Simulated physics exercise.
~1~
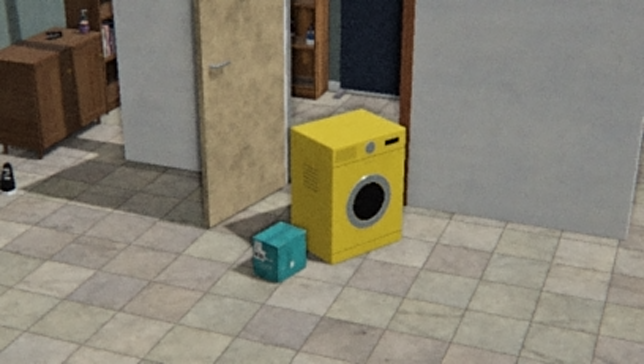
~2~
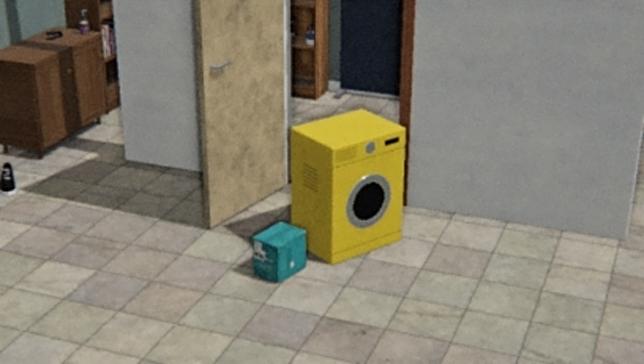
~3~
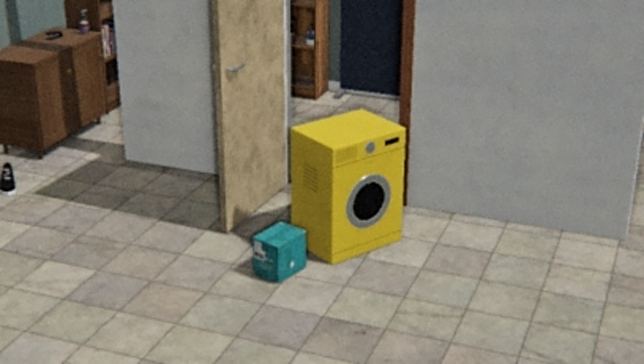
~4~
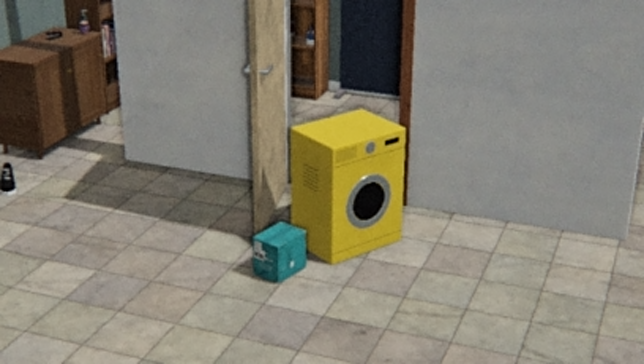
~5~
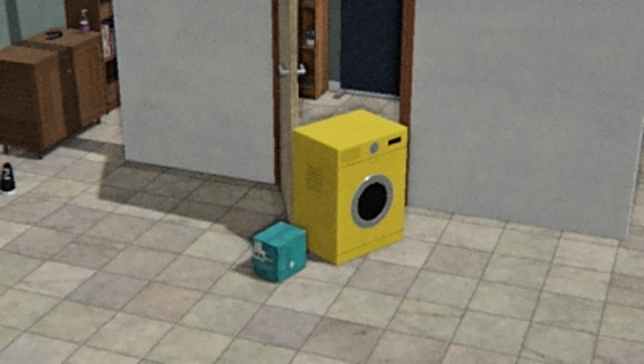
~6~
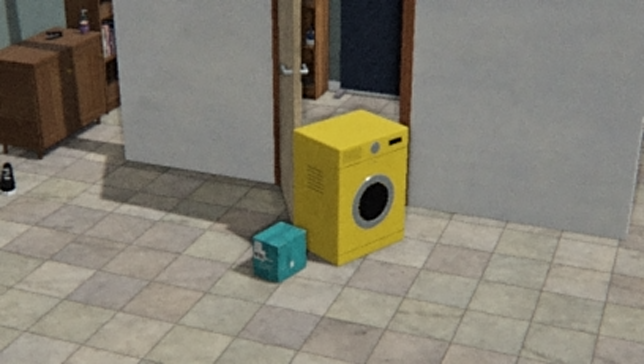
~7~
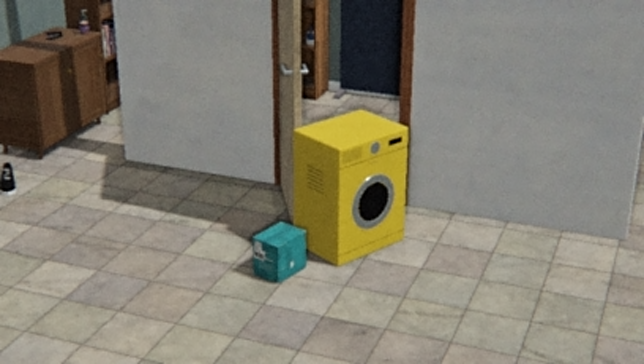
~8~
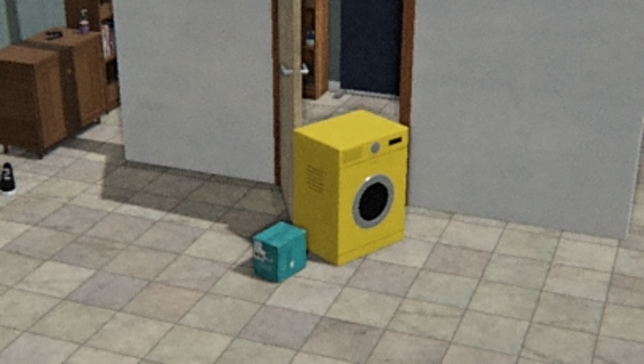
A bright yellow front-loading appliance, which looks like a washing machine, stands before a doorway in a grey wall, seen from above by a still camera. A small turquoise parcel sits on the pale tiled floor to its left, and a brown cabinet stands at the far left. Behind them, a light wooden door hangs wide open. With nobody in view, the door swings to the right, its broad face narrowing as it nears the appliance. It slows and comes to rest still partly open behind the yellow machine, while the appliance and parcel stay essentially in place.
